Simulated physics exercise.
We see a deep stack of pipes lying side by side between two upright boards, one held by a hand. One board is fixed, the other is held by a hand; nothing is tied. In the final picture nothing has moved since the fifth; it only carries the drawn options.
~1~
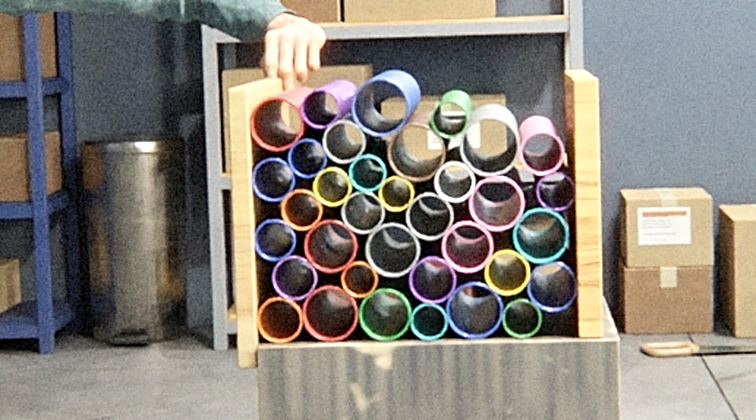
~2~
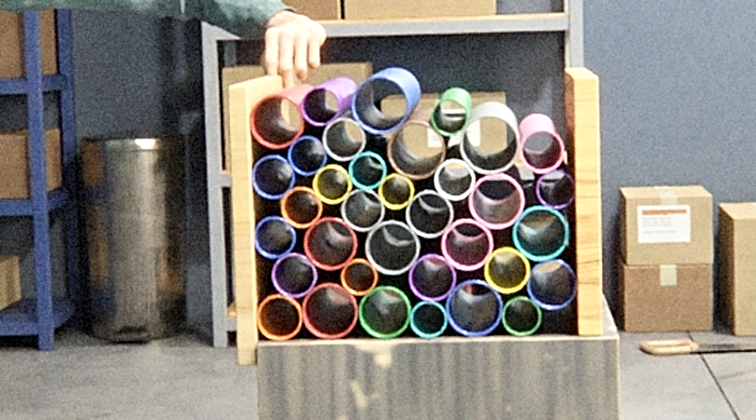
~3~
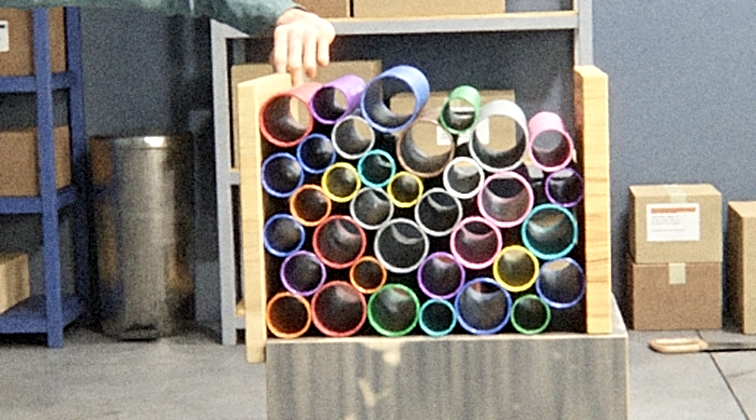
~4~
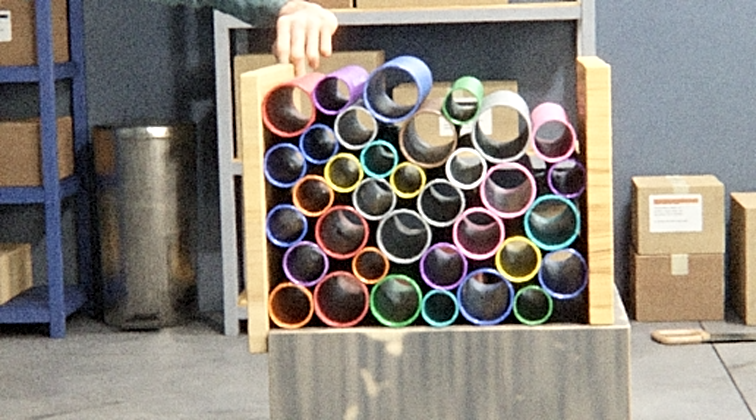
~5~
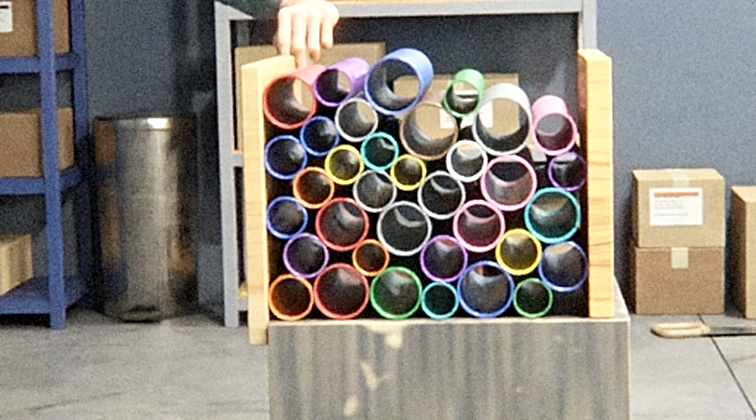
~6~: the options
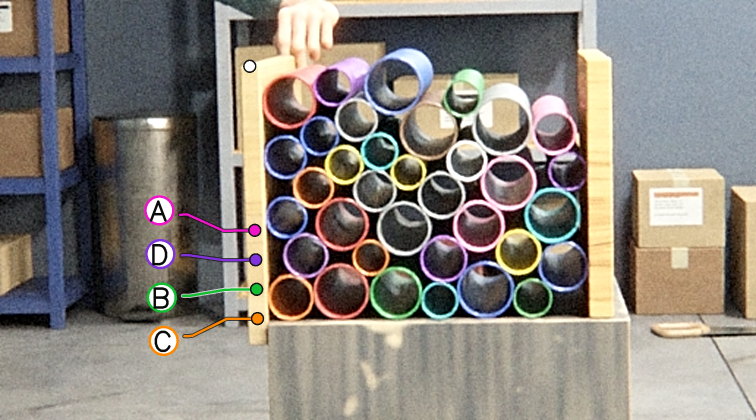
A deep stack of colourful pipes, seen end-on from straight in front, fills the space between two upright wooden boards on a grey block in a storeroom. Blue shelving and a metal bin stand at left, cardboard boxes at right, and a hand rests by the left board's top. The view shifts slightly, while the pipes show almost no movement among themselves.
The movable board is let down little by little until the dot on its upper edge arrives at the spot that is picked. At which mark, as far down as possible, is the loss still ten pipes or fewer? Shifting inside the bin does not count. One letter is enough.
Slide it to D.
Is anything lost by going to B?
Yes, at B.
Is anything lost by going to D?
At D: Yes.
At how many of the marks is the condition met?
The number is two.
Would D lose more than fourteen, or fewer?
Fewer than fourteen.
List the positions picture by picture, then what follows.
In the first picture, side board (265, 211); an orange pipe (280, 320); a green pipe (522, 318).
In the second picture, a green pipe (521, 316); a blue pipe (552, 284).
In the third picture, an orange pipe (310, 205); a pink pipe (506, 200).
In the fourth picture, a grey pipe (356, 128); a grey pipe (501, 134).
In the fifth picture, side board (277, 188); an orange pipe (291, 298); a green pipe (533, 298).
On the copy, A at (255, 230); B at (257, 290); C at (258, 319); D at (256, 260); the white dot at (250, 67).
On D. First, top of the board (264, 158).
Then, top of the board (266, 257).
Finally, top of the board (267, 259), ten out over the board.
By contrast, A about five out over the board; B more than ten out over the board; C more than ten out over the board.
